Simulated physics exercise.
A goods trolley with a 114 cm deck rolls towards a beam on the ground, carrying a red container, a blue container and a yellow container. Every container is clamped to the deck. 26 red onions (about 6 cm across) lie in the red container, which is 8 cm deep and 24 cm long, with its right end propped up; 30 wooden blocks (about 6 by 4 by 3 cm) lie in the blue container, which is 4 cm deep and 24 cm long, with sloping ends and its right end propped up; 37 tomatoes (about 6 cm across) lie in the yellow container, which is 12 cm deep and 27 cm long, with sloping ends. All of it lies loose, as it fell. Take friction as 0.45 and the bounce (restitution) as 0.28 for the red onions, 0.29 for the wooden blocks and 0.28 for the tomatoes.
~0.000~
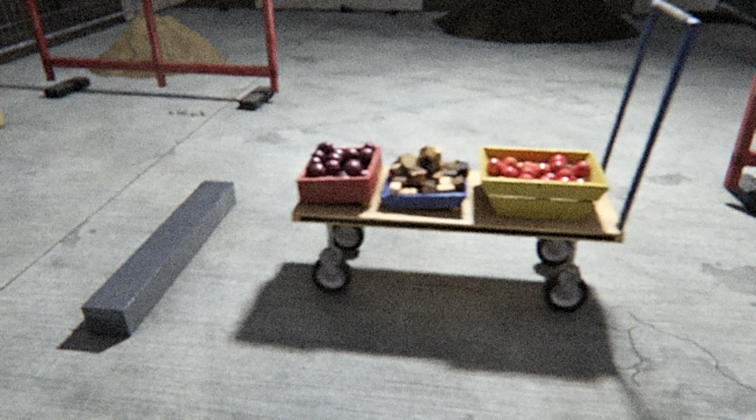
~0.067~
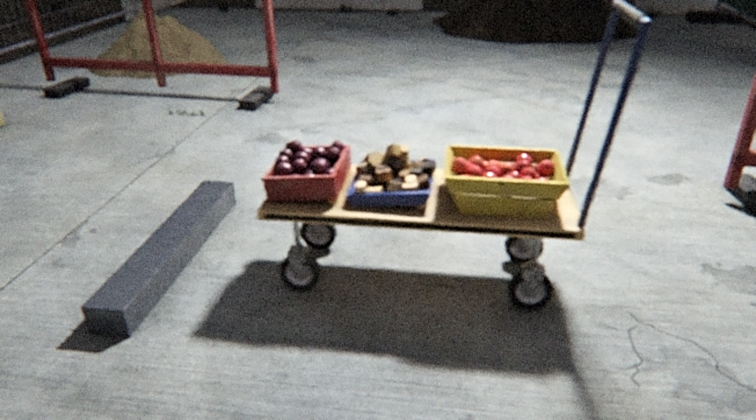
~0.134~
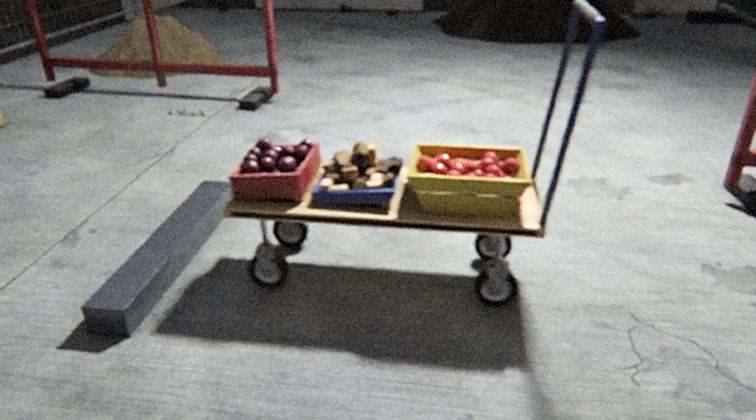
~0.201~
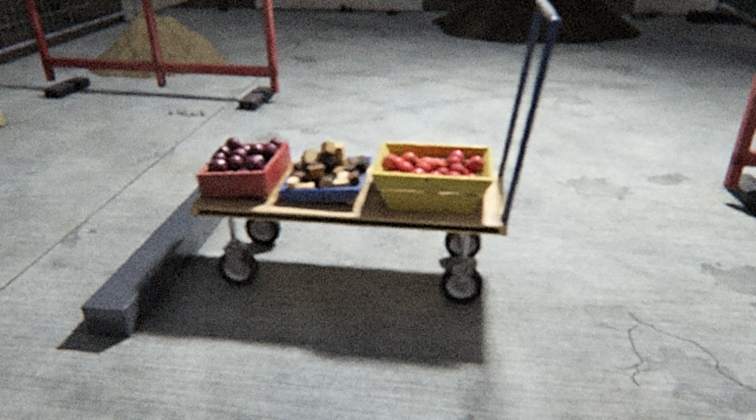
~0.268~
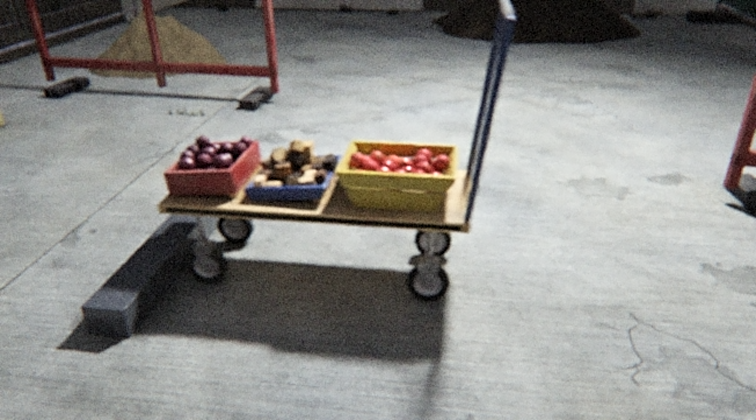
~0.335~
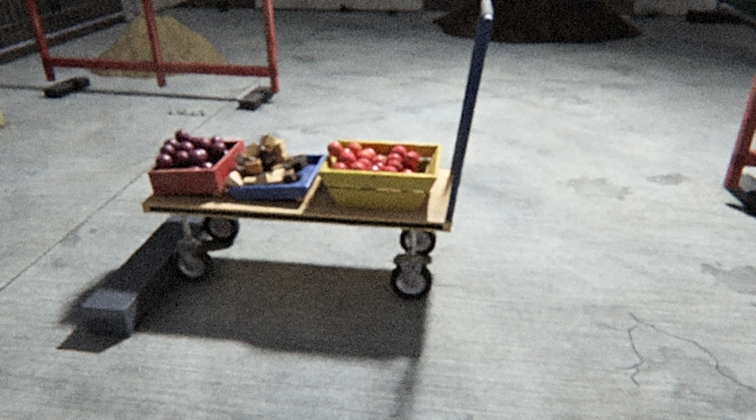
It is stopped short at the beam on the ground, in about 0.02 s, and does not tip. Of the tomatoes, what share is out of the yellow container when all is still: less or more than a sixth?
The yellow container loses less than a sixth of its tomatoes.
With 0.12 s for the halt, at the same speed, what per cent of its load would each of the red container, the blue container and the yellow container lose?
In that case red container 20, blue container 20, yellow container 0 per cent.
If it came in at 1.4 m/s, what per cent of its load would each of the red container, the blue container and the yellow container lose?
In that case red container 10, blue container 10, yellow container 0 per cent.
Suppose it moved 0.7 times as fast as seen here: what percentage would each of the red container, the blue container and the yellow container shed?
Then red container 10, blue container 20, yellow container 0 per cent.
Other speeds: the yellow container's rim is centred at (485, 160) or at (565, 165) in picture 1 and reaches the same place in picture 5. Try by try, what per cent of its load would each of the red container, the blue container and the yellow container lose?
Red container 0 then 30, blue container 20 then 30, yellow container 0 then 10 per cent.
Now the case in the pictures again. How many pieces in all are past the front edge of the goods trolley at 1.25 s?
About 6.
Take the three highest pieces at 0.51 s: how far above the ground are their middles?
Roughly 58 cm.
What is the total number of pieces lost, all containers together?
Some 16 pieces.
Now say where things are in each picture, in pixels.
In the first frame (each is followed by its nearest rim corner in this view), yellow container, (607, 185); blue container, (465, 194); 57 cm short of the stop; none out.
The second frame shows yellow container, (567, 183); blue container, (428, 192); 44 cm short of the stop.
The third frame shows yellow container, (529, 181); blue container, (392, 190); 32 cm short of the stop.
The fourth frame shows yellow container, (491, 179); blue container, (357, 188); 19 cm short of the stop.
The fifth frame shows yellow container, (453, 177); blue container, (322, 186); 6 cm short of the stop.
The sixth frame shows yellow container, (435, 176); blue container, (305, 185); stopped; none out.
After 0.39 s, red container 25 in, 1 out, blue container 29 in, 1 out and yellow container 37 in, 0 out.
After 0.51 s, red container 21 in, 5 out, blue container 24 in, 6 out and yellow container 35 in, 2 out.
After 0.74 s, red container 21 in, 5 out, blue container 24 in, 6 out and yellow container 35 in, 2 out.
Final count (at 1.25 s), red container 21 in, 5 out, blue container 22 in, 8 out and yellow container 35 in, 2 out. Asked share, 2 of 37, 5 per cent.
